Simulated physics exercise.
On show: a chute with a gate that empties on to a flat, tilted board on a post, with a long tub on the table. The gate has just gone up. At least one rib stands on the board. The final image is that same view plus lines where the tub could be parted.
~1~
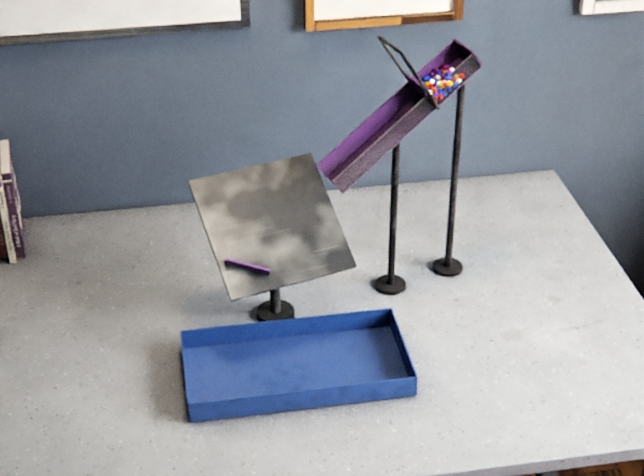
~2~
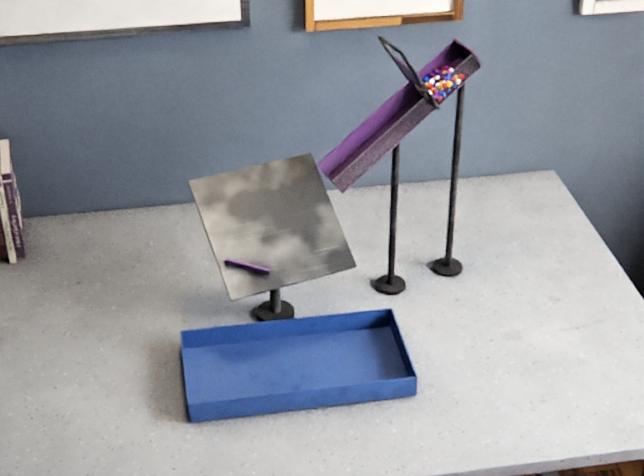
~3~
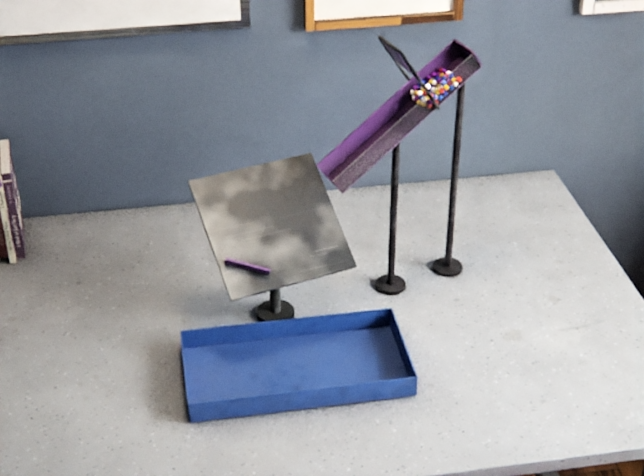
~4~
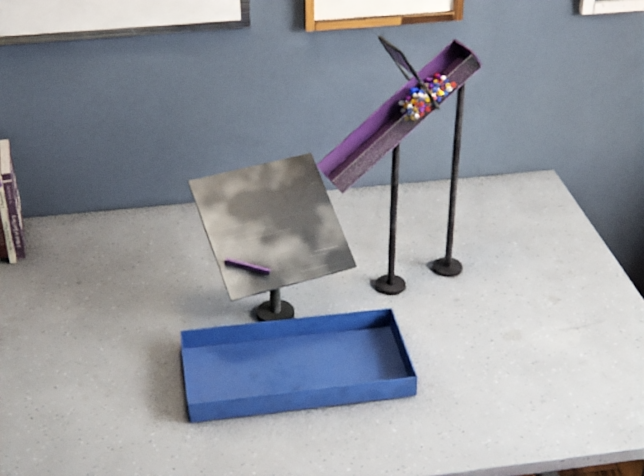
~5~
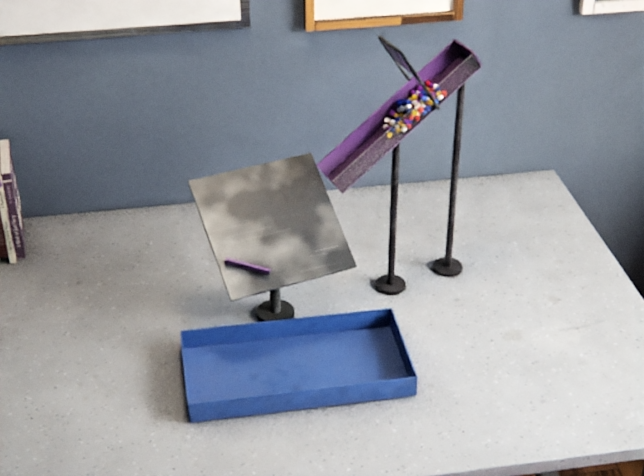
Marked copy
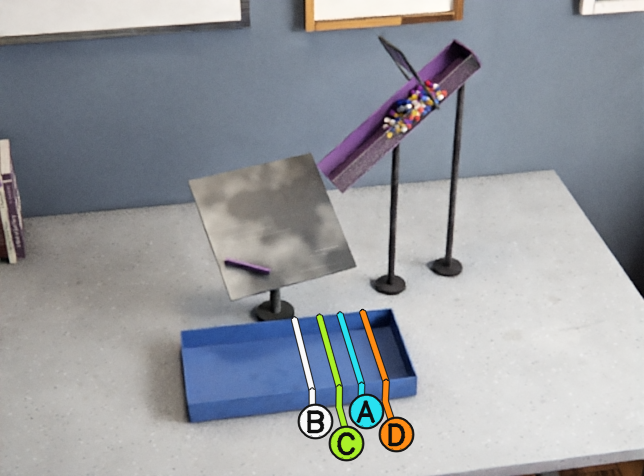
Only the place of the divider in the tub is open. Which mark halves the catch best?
Go for B.
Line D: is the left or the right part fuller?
Left.
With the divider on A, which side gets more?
More lands on the left.
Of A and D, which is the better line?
Here it is line A.
On the marked copy, line A crosses the front rim at (361, 383); line B crosses the front rim at (312, 389); line C crosses the front rim at (339, 386); line D crosses the front rim at (385, 381).
With A, of what is caught, the larger part on the left of the divider, roughly a quarter on the right.
With B, of what is caught, roughly half on the left of the divider, roughly half on the right.
With C, of what is caught, the larger part on the left of the divider, about a tenth on the right.
With D, of what is caught, almost all on the left of the divider, just a few on the right.
